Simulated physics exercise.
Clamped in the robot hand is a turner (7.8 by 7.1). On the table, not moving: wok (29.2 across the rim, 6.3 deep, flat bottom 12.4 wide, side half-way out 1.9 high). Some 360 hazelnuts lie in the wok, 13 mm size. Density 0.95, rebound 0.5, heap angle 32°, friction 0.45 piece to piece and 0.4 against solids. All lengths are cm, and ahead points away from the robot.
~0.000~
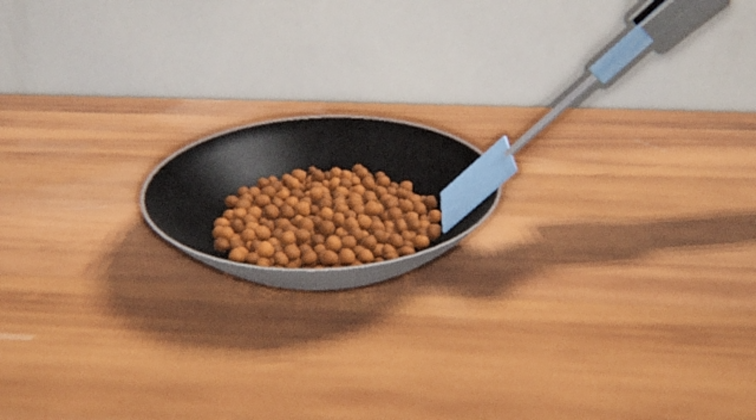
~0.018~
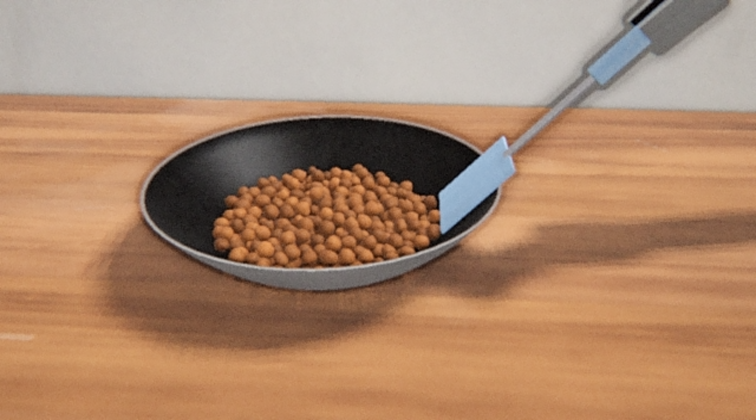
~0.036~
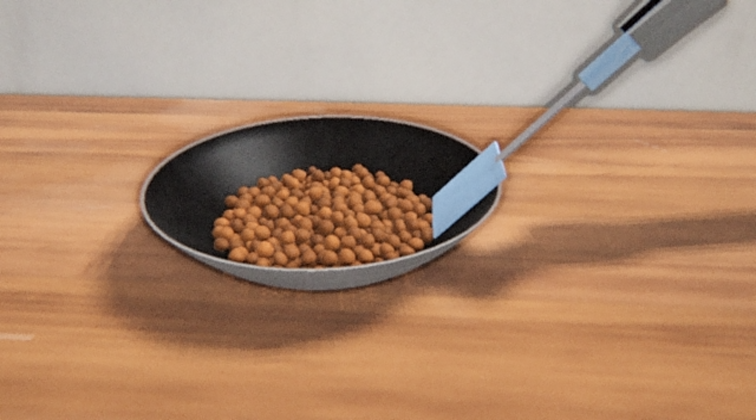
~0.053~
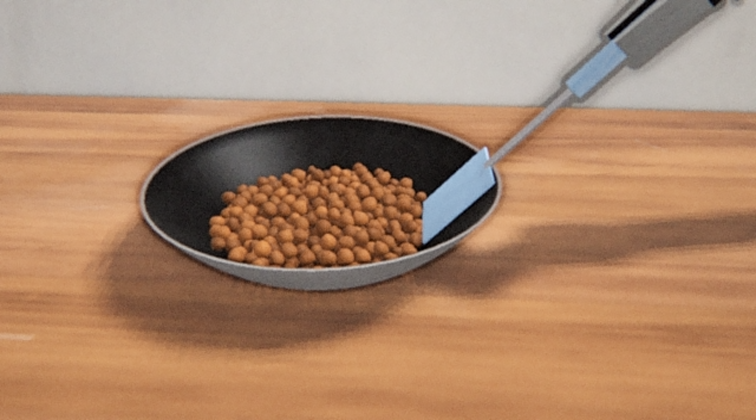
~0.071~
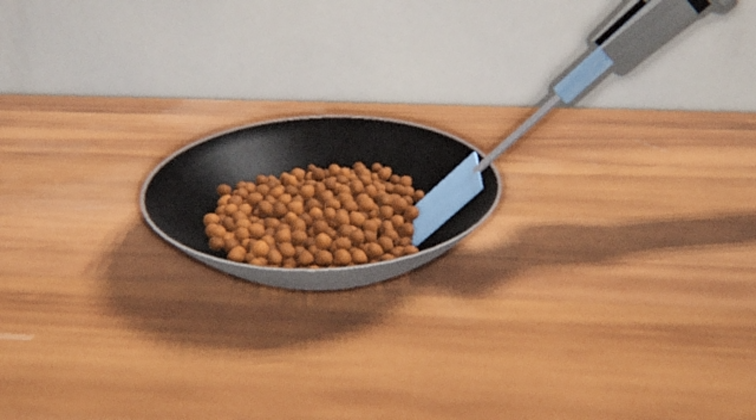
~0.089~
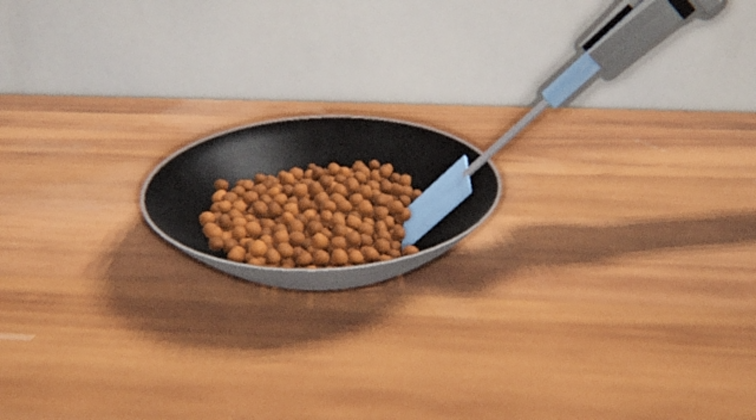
On a wooden table, a robot-held turner with a pale blue blade slowly pushing hazelnuts leftward in a still black wok.
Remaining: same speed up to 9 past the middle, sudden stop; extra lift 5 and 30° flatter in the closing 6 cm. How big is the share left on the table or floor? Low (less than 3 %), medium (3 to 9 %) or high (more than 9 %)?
Answer: Medium; 3 to 9 % of the hazelnuts finish on the table or floor.
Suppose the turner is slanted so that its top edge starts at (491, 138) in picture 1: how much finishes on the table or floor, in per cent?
About 5 per cent.
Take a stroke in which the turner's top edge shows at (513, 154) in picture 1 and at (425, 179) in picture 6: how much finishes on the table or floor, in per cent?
Some 20 per cent.
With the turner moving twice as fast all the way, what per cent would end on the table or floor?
In that case some 15 per cent.
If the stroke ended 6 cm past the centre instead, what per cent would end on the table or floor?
Then about 0 per cent.
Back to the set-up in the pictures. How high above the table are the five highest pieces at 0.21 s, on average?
Some 5 cm.
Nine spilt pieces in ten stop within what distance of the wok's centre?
Some 35 cm.
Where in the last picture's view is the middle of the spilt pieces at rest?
Near (77, 213).
After 0.21 s, sloping 48°, highest piece 5 above the table; 365 in the wok.
After 0.34 s, sloping 38°, highest piece 7 above the table; 365 in the wok.
After 0.60 s, sloping 18°, highest piece 8 above the table; 347 in the wok, 13 on the table or floor, 5 on the blade or in flight.
After 1.65 s, sloping 18°, highest piece 6 above the table; 346 in the wok, 19 on the table or floor.
At rest, 346 in the wok, 19 on the table or floor. That is 5 % on the table or floor.
